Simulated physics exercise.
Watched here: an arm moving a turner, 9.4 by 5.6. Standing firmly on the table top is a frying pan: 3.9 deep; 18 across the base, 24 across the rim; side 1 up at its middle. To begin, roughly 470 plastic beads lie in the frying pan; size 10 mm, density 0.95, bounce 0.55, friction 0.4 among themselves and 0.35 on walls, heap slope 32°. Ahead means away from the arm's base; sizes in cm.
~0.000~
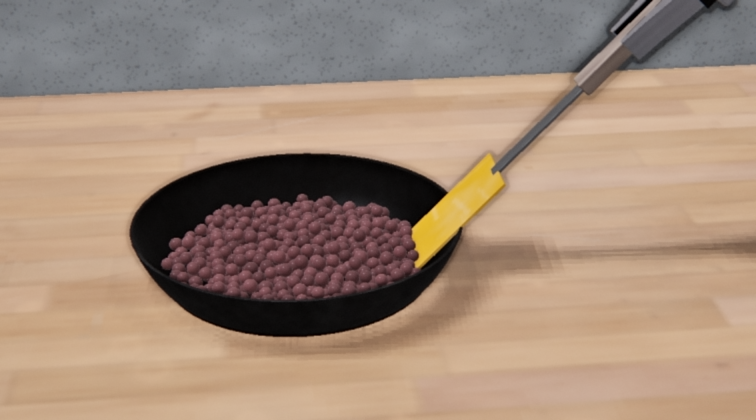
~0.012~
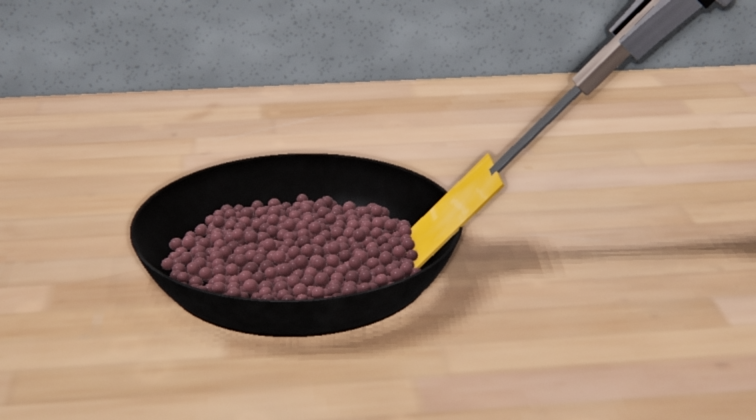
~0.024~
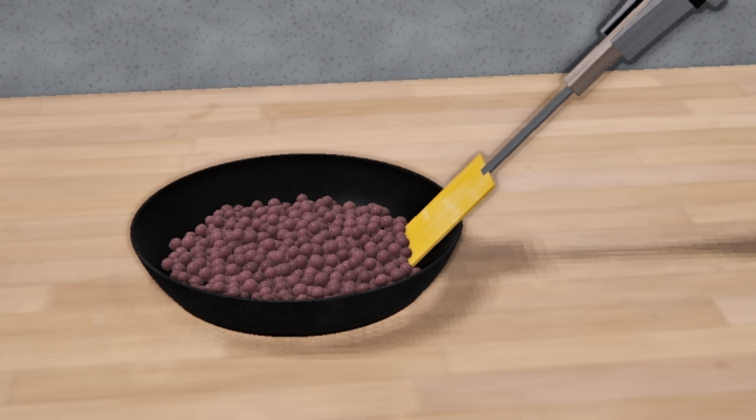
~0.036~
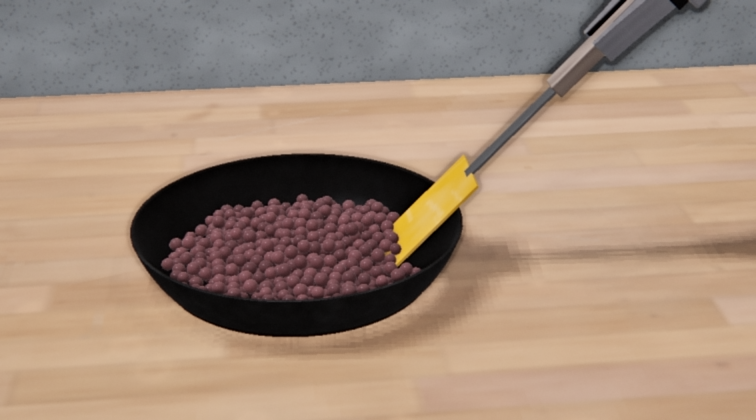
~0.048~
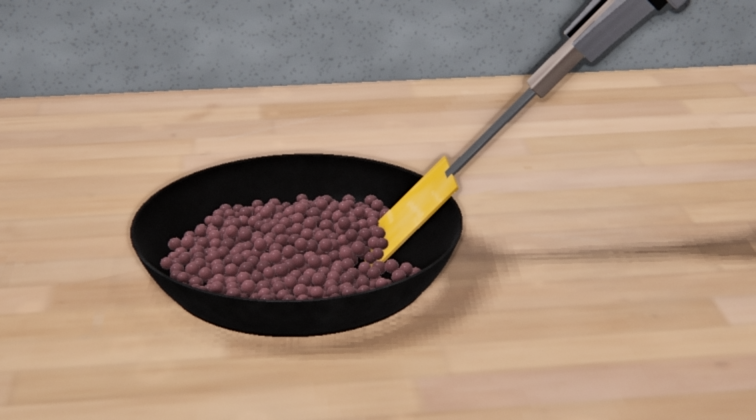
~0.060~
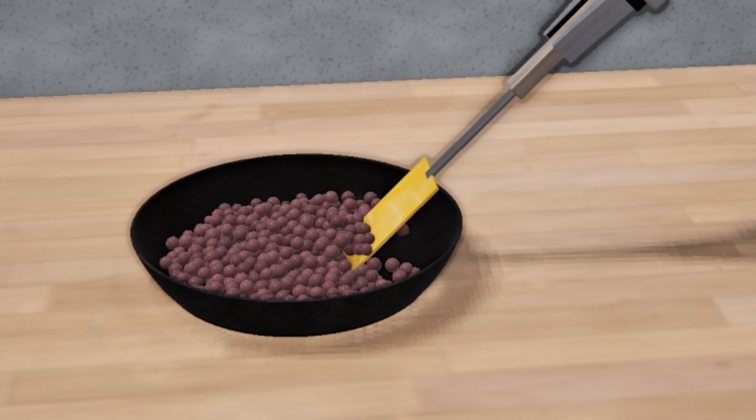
A robotic arm pushes a yellow turner leftward through small dark beads in a black frying pan.
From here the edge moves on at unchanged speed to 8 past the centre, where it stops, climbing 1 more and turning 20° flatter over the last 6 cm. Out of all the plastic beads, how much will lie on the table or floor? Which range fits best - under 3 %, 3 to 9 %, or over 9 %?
The range that fits: 3 to 9 %.
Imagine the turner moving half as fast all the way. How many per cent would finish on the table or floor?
Near 0 %.
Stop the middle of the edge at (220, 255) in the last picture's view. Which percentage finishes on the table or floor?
Approximately 0 per cent, I reckon.
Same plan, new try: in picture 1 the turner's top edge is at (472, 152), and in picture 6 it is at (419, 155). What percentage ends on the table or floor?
Roughly 5 percent ends up there.
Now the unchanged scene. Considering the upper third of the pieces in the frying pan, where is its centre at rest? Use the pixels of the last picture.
I'd say around pixel (188, 244).
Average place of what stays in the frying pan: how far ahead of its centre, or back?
Roughly 3.5 cm ahead.
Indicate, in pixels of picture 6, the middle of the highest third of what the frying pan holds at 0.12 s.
Centre: Approx. (251, 241) in the last view.
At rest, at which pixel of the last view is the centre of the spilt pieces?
Around (55, 280).
After 0.09 s, sloping 46°, highest piece 7 above the table; 469 in the frying pan.
After 0.12 s, sloping 40°, highest piece 8 above the table; 469 in the frying pan.
After 0.33 s, sloping 26°, highest piece 5 above the table; 446 in the frying pan, 20 on the table or floor, 3 on the blade or in flight.
After 1.38 s, sloping 26°, highest piece 4 above the table; 446 in the frying pan, 23 on the table or floor.
At rest, 446 in the frying pan, 23 on the table or floor. That is 5 % on the table or floor.
